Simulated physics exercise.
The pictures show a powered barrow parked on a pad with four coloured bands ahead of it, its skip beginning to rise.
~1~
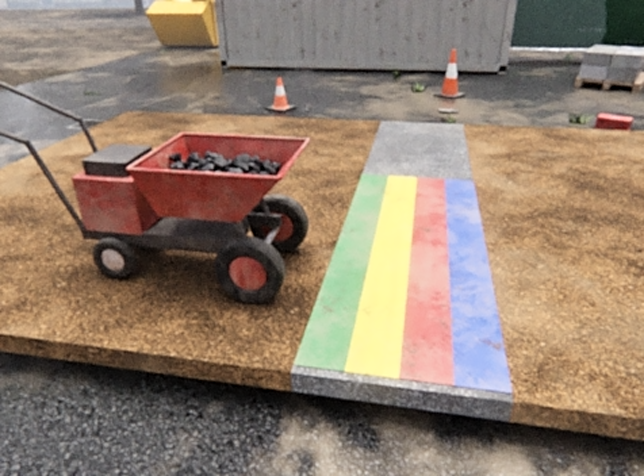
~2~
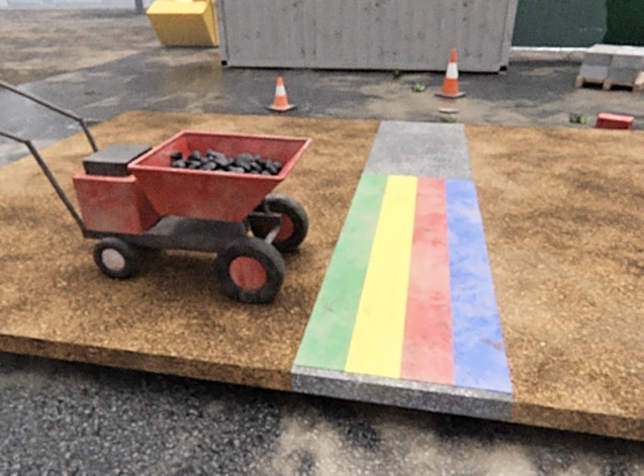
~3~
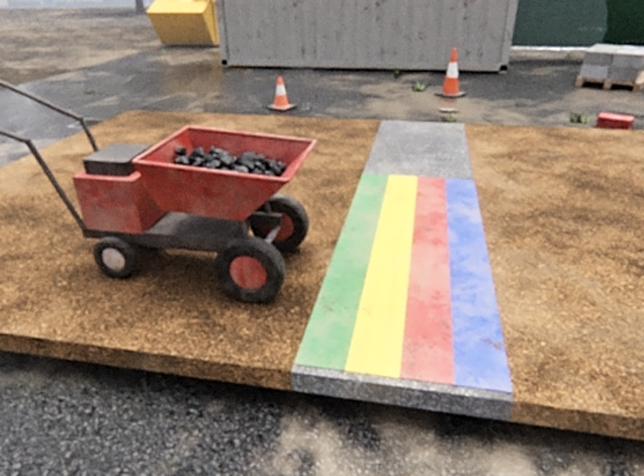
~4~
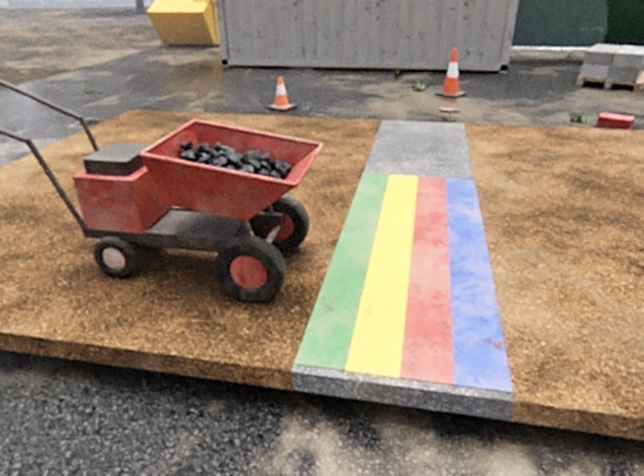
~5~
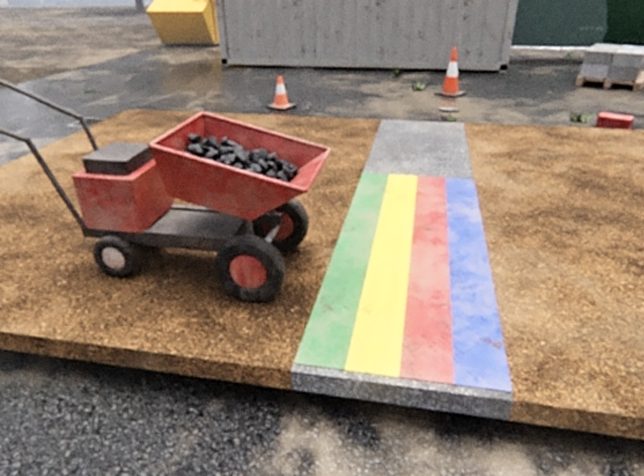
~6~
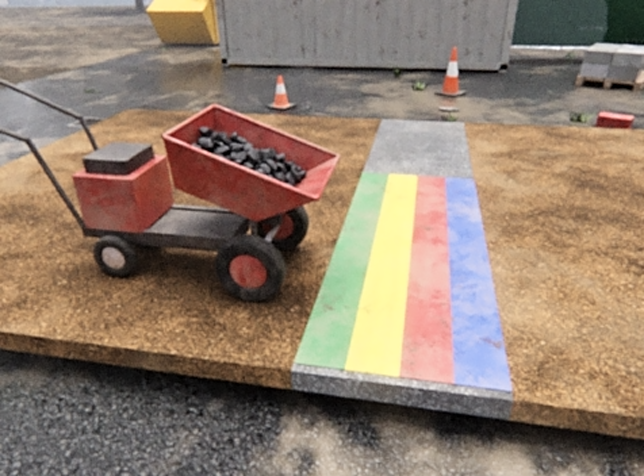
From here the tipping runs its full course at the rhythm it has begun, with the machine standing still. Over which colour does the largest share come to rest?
Most lies over the yellow band.
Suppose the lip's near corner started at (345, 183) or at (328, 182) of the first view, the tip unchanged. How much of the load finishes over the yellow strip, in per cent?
The first gives 0 %, the second 0 %.
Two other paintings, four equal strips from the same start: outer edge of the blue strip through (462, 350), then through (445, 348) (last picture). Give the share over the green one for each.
In turn 0 and 0 in a hundred.
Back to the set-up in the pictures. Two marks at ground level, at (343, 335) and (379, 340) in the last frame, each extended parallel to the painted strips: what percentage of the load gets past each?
First some 90, then 60 per cent.
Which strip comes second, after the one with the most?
Second comes red.
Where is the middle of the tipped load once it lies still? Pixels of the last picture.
Close to (407, 282).
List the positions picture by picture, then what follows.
Lip of the skip near (279, 179), level; top of the load near (219, 170), lumps of coal; green strip near (330, 332); yellow strip near (377, 337); red strip near (427, 343); blue strip near (478, 349), in the first frame.
Lip of the skip near (282, 179), level; top of the load near (220, 169), in the second frame.
Lip of the skip near (287, 181), tipped barely; top of the load near (211, 169), in the third frame.
Lip of the skip near (296, 185), tipped a little; top of the load near (205, 160), in the fourth frame.
Lip of the skip near (305, 191), tipped a little; top of the load near (207, 160), in the fifth frame.
Lip of the skip near (316, 199), tipped clearly; top of the load near (216, 155); green strip near (330, 330); yellow strip near (378, 336); red strip near (427, 341); blue strip near (479, 347), in the sixth frame.
Shortly afterwards, skip tipped steeply; the whole lot in the skip.
Next, skip tipped right over; near two thirds in the skip; near a quarter over the yellow strip; only a few over the red strip.
Some moments later, skip tipped right over; a little in the skip; near half over the yellow strip; near a third over the red strip; a little over the blue strip; only a few off the paint.
In the end, skip tipped right over; a little in the skip; only a few over the green strip; near half over the yellow strip; near a third over the red strip; a little over the blue strip; only a few off the paint.
